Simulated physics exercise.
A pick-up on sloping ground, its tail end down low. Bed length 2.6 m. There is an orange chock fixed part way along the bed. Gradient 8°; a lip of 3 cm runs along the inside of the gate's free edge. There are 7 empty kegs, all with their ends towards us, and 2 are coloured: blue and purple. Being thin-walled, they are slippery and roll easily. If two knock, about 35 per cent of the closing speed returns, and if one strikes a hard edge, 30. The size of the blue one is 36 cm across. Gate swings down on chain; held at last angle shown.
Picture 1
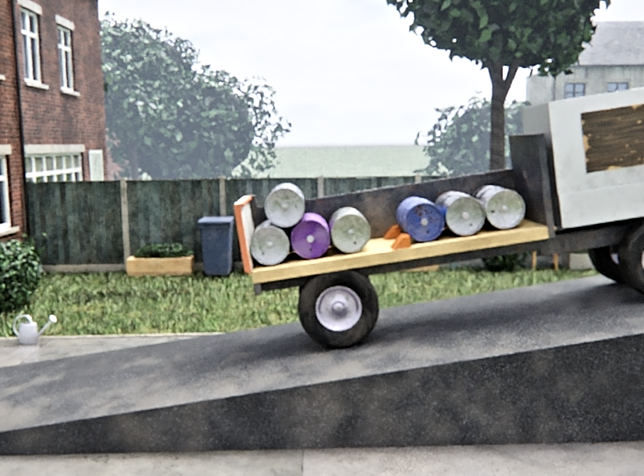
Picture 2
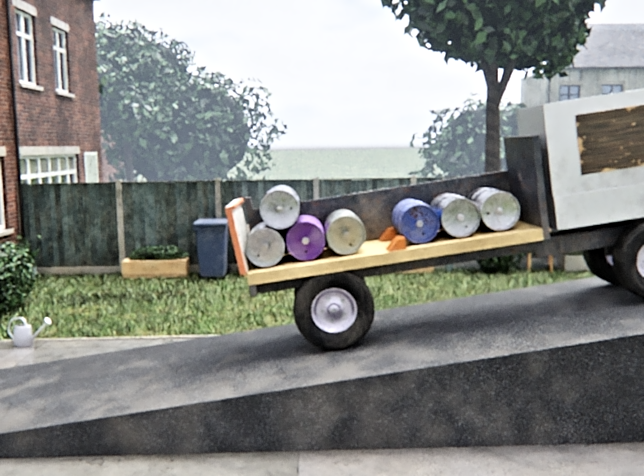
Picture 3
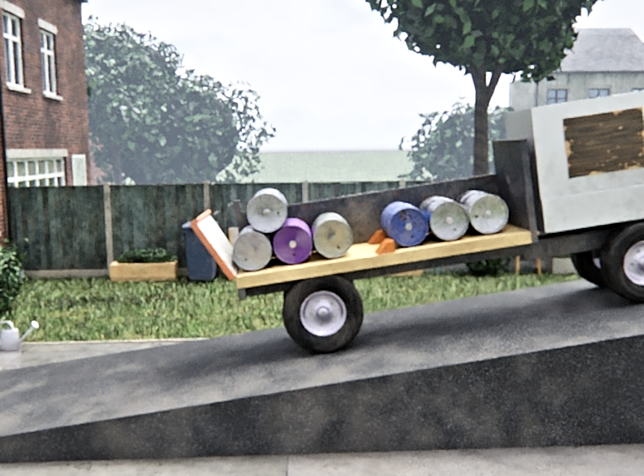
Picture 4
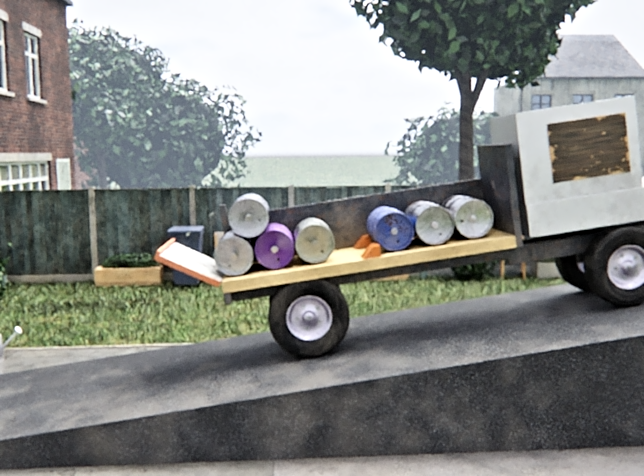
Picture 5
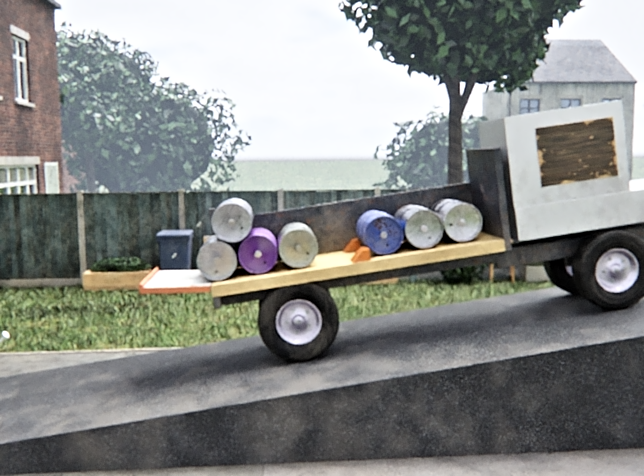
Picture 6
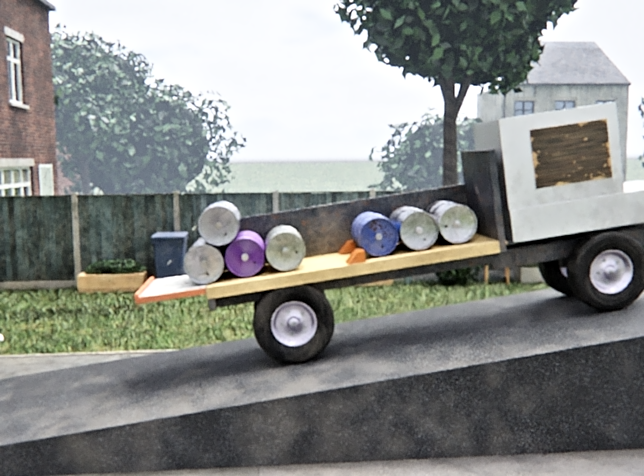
In this clip, a pick-up stands on a slope with kegs on its bed as the view shifts slightly right; its tailgate swings down from nearly upright to just below level, and the rear kegs, including the purple one, shift slightly left.
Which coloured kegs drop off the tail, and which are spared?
Blue: Still loaded. Purple: Fallen off.
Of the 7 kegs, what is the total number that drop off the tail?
The number is exactly 4.
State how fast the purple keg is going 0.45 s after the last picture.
Estimated speed near 0.7 m/s.
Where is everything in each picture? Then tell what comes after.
Blue at (425, 222), purple at (310, 240); gate 82° above level, tip at (237, 206); 6 of the 7 make up the bottom layer on the bed, in the first frame.
Blue at (420, 224), purple at (306, 241); gate 79° above level, tip at (229, 209), in the second frame.
Blue at (409, 227), purple at (293, 245); gate 56° above level, tip at (193, 224), in the third frame.
Blue at (395, 231), purple at (275, 250); gate 25° above level, tip at (157, 257), in the fourth frame.
Blue at (384, 235), purple at (258, 255); gate 0° below level, tip at (142, 290), in the fifth frame.
Blue at (379, 237), purple at (245, 258); gate 7° below level, tip at (138, 300), in the sixth frame.
Then, 0.4 s after the last picture, blue is on the bed, 155 cm short of the hinge; purple is on the bed, 10 cm short of the hinge, rolling left; 0 gone off the back.
Then, 0.9 s after the last picture, purple is on the gate, 30 cm past the hinge, rolling left; no change for blue; 1 gone off the back.
Then, 1.6 s after the last picture, purple is dropping off the gate; no change for blue; 3 gone off the back.
At rest (3.8 s after the last picture), blue is on the bed, 155 cm short of the hinge; purple is out on the ground; 4 gone off the back.
